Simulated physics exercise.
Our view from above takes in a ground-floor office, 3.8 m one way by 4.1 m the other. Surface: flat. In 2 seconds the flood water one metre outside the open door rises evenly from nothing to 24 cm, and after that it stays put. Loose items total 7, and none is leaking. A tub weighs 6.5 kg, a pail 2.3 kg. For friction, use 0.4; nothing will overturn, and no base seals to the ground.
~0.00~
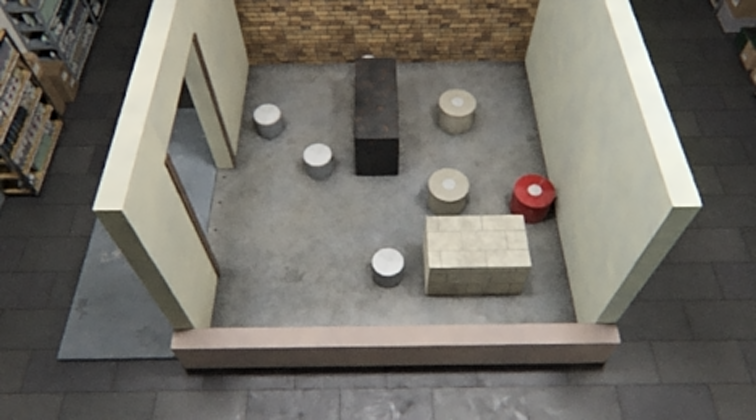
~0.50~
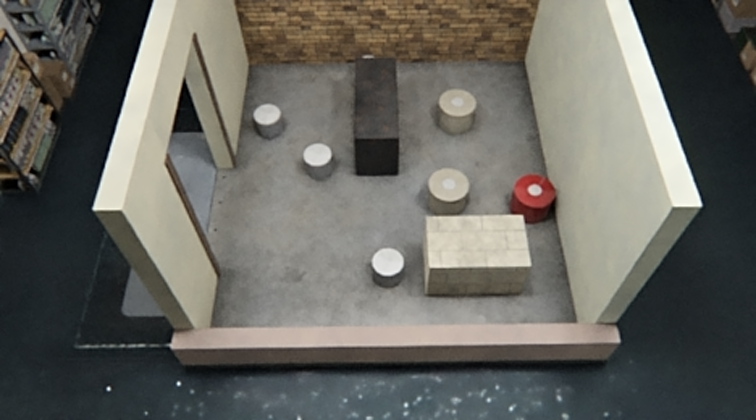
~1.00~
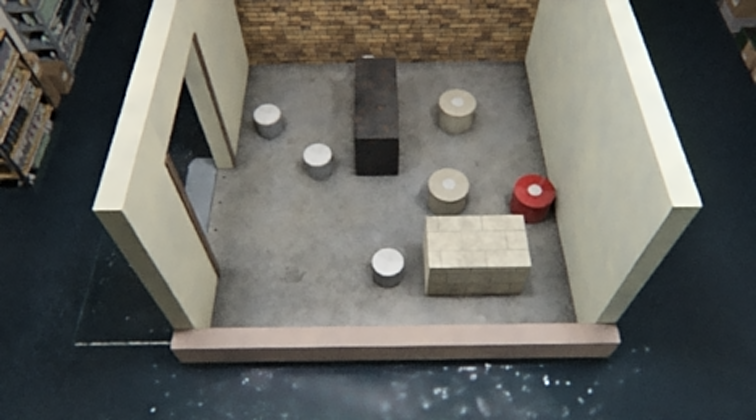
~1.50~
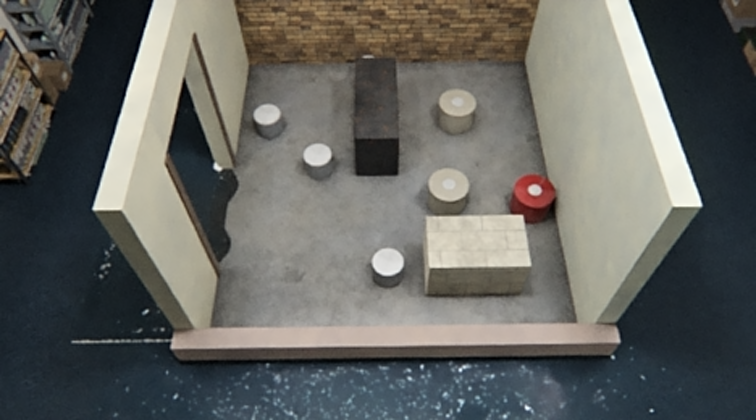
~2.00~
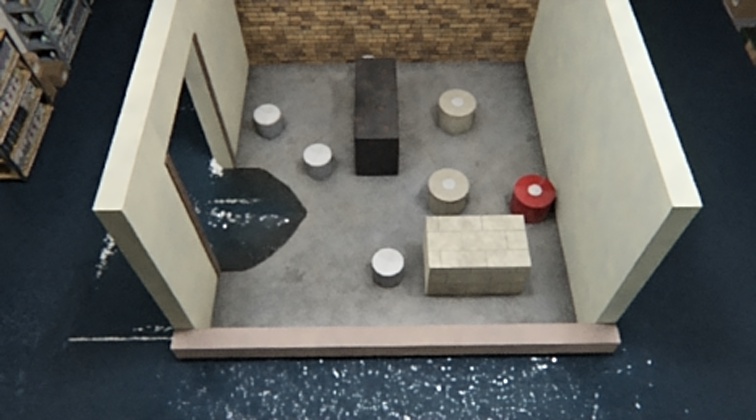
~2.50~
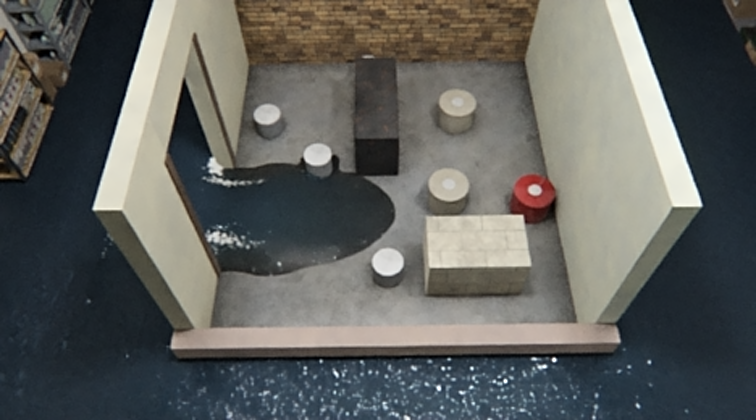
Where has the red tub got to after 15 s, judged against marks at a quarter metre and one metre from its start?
Expect it to be pushed beyond a metre.
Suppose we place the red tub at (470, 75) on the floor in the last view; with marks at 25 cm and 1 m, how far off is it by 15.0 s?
It ends far away.
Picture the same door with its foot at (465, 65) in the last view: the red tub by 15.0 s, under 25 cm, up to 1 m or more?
Outcome: The red tub moves far off.
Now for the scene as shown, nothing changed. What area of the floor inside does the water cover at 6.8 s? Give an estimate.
Roughly 14 m2 of it is wet.
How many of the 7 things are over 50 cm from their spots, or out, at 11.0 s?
I get 6.
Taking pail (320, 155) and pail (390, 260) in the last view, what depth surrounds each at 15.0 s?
I'd estimate 19 cm for the first and 24 cm for the second.
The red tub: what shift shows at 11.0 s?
Displacement near 120 cm.
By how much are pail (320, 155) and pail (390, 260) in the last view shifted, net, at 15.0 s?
Shifts: 150 cm / 120 cm.
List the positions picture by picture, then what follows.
In the first picture, the red tub at (535, 191) rests on the ground; 0.0 m2 under water; 0 of 7 have shifted.
In the second picture, the red tub at (535, 191) rests on the ground; water covers 0.0 m2; 0 of 7 have shifted.
In the third picture, the red tub at (535, 191) rests on the ground; 0.0 m2 under water; 0 of 7 have shifted.
In the fourth picture, the red tub at (535, 191), on the bottom; water covers 0.0 m2; 0 of 7 have shifted.
In the fifth picture, the red tub at (535, 191), on the bottom; 0.9 m2 under water; 0 of 7 have shifted.
In the sixth picture, the red tub at (535, 191) rests on the ground; water covers 2.2 m2; 0 of 7 have shifted.
After 3.5 s the red tub is near (535, 191), 0.0 m from its start, aground; 1 afloat.
After 6.8 s the red tub is near (477, 81), 1.8 m from its start, afloat; 4 afloat.
After 11.0 s the red tub is near (501, 101), 1.3 m from its start, afloat; 7 afloat.
After 15.0 s the red tub is near (287, 80), 3.3 m from its start, afloat; 7 afloat.
